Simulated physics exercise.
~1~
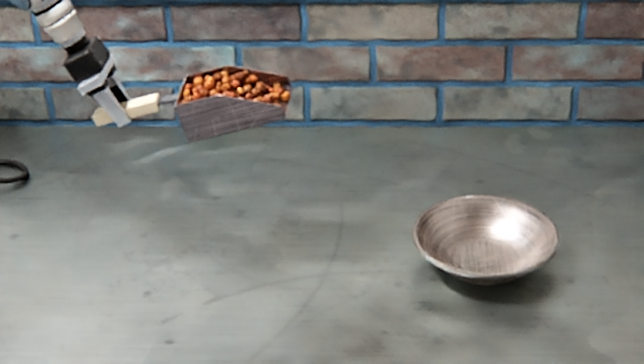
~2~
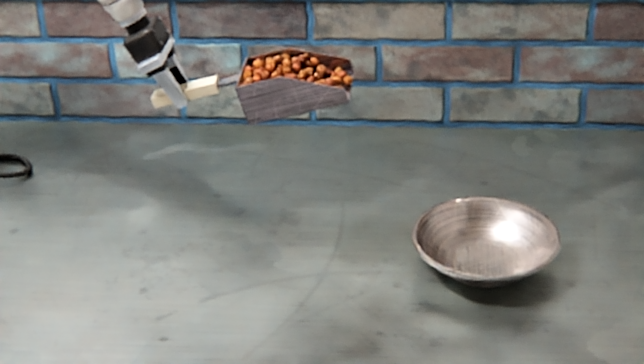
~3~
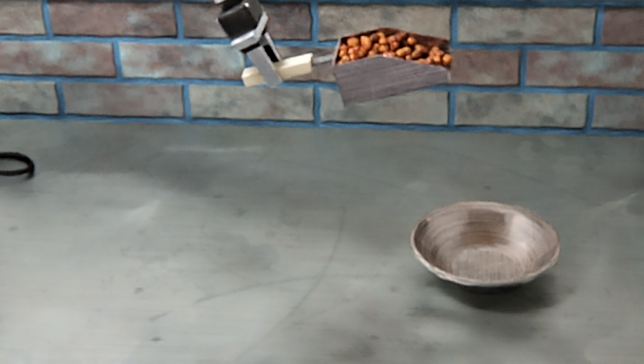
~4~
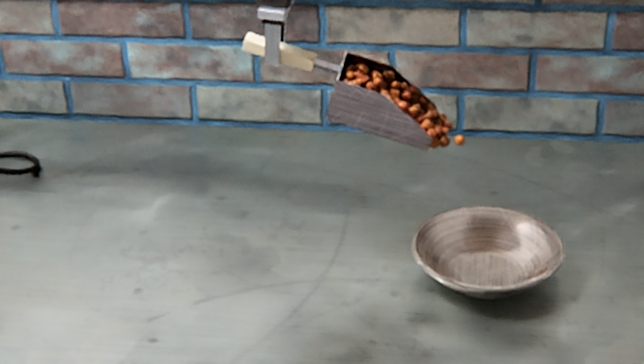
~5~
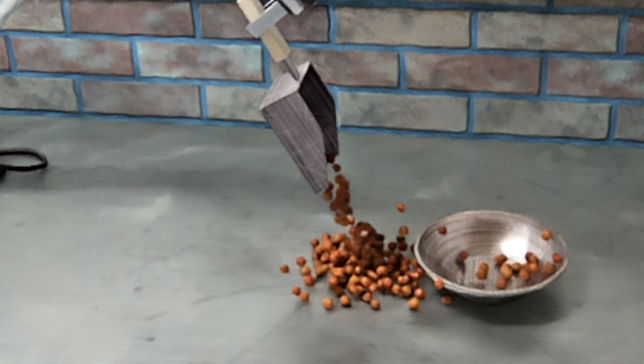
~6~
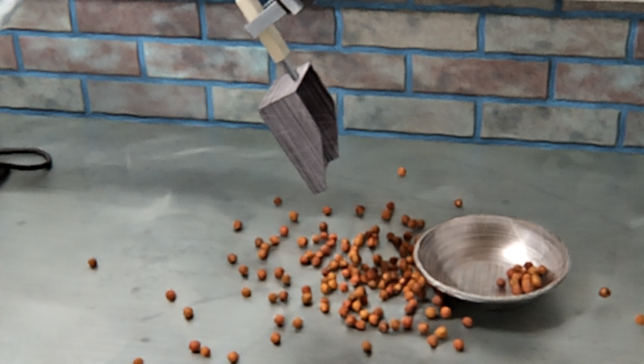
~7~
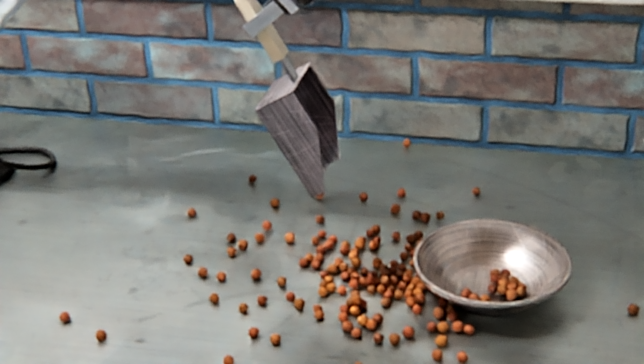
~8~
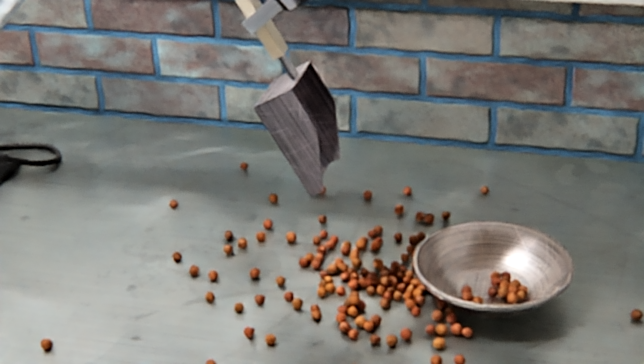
On a gray tabletop before a brick wall, a robot arm carried a scoop heaped with hazelnuts rightward and tipped it steeply short of a metal bowl, spilling most across the table, where they scattered, while only a few ended up inside.
